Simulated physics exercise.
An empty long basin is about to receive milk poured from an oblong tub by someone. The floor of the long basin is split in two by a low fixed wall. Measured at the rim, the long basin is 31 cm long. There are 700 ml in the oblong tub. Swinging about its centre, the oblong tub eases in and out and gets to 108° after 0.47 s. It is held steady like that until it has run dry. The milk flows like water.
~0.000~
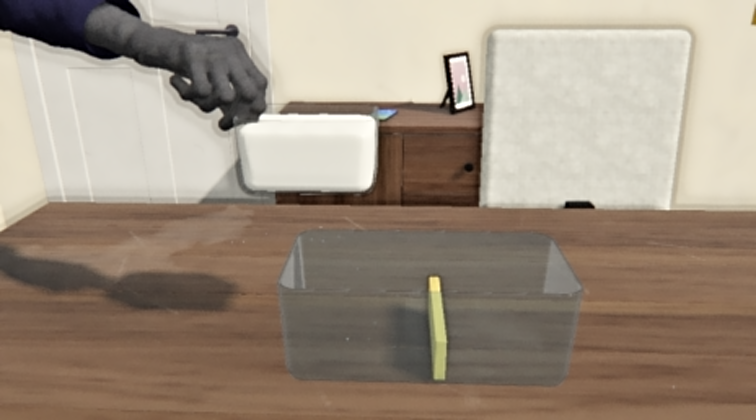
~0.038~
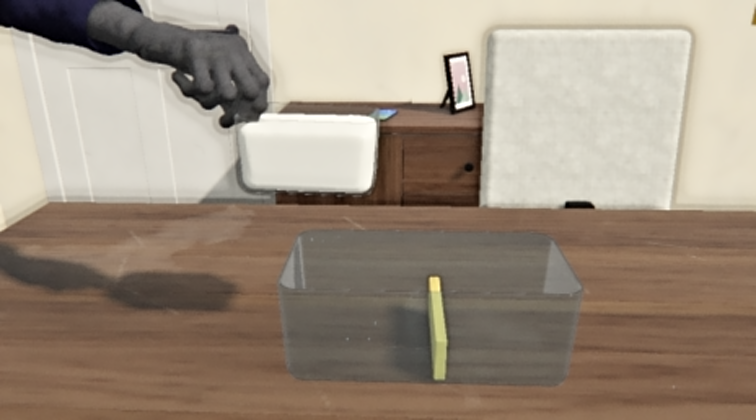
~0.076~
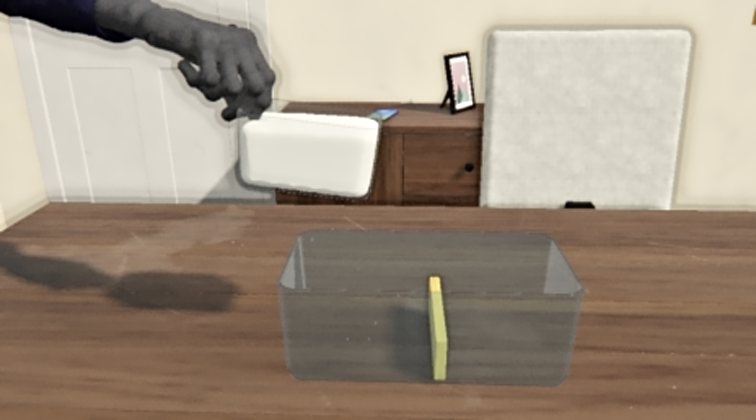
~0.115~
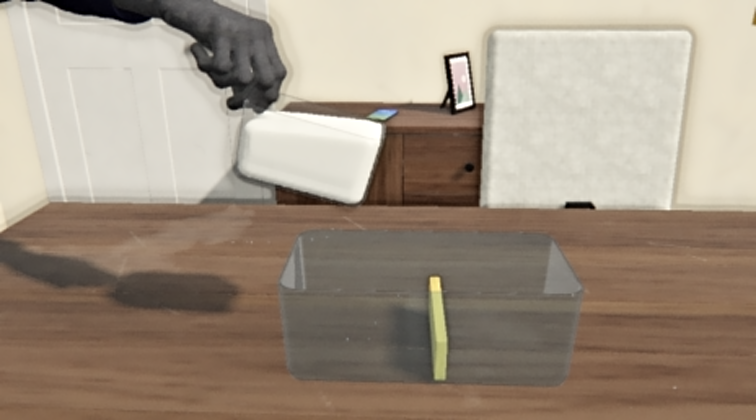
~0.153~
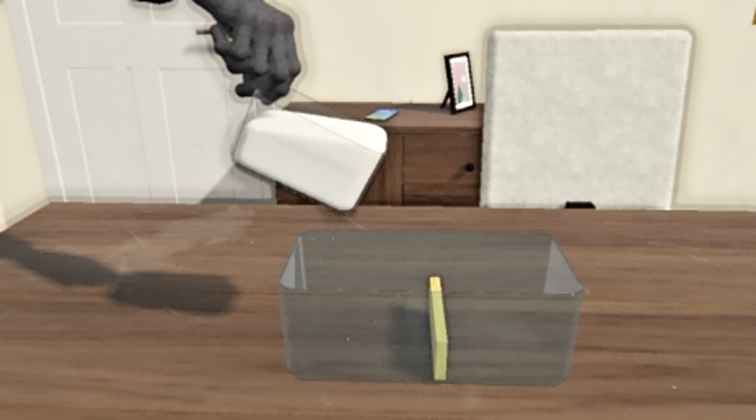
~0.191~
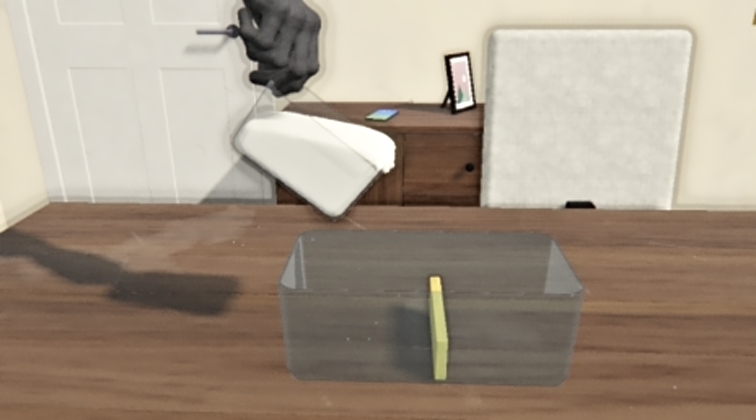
The clip opens with a dark grey hand beside a tub of white milk, held nearly level above a clear, empty long basin on a wooden table. The tub tilts slowly, then further, its right end dipping as the hand swings rightward above it, and the milk finally bulges at the right edge.
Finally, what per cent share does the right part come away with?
Roughly 20 per cent.
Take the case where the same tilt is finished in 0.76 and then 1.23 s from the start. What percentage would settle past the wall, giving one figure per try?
45 per cent first, 55 per cent second.
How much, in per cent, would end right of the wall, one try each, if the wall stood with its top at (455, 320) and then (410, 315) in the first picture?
Result: 20 per cent, then 55 per cent.
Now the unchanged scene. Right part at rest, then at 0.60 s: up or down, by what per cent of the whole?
Net gain of about 2.
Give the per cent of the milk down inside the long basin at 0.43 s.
Close to 48 in a hundred.
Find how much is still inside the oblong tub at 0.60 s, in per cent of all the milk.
Close to 3 in a hundred.
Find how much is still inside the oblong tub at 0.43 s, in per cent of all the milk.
Close to 16 percent of the liquid remains at that time.
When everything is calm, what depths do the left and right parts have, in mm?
Some 22 mm on the left and some 6 mm on the right.
By 0.43 s the tilt is 106° and 17 per cent is still to pour, 35 is left of the wall and 14 right of it.
By 0.60 s the tilt is 108° and 3 per cent is still to pour, 73 is left of the wall and 17 right of it.
By 0.77 s the tilt is 108° and 0 per cent is still to pour, 74 is left of the wall and 18 right of it.
By 0.97 s the tilt is 108° and 0 per cent is still to pour, 77 is left of the wall and 19 right of it.
At rest 77 per cent lies left of the wall, 20 right of it and 4 outside.
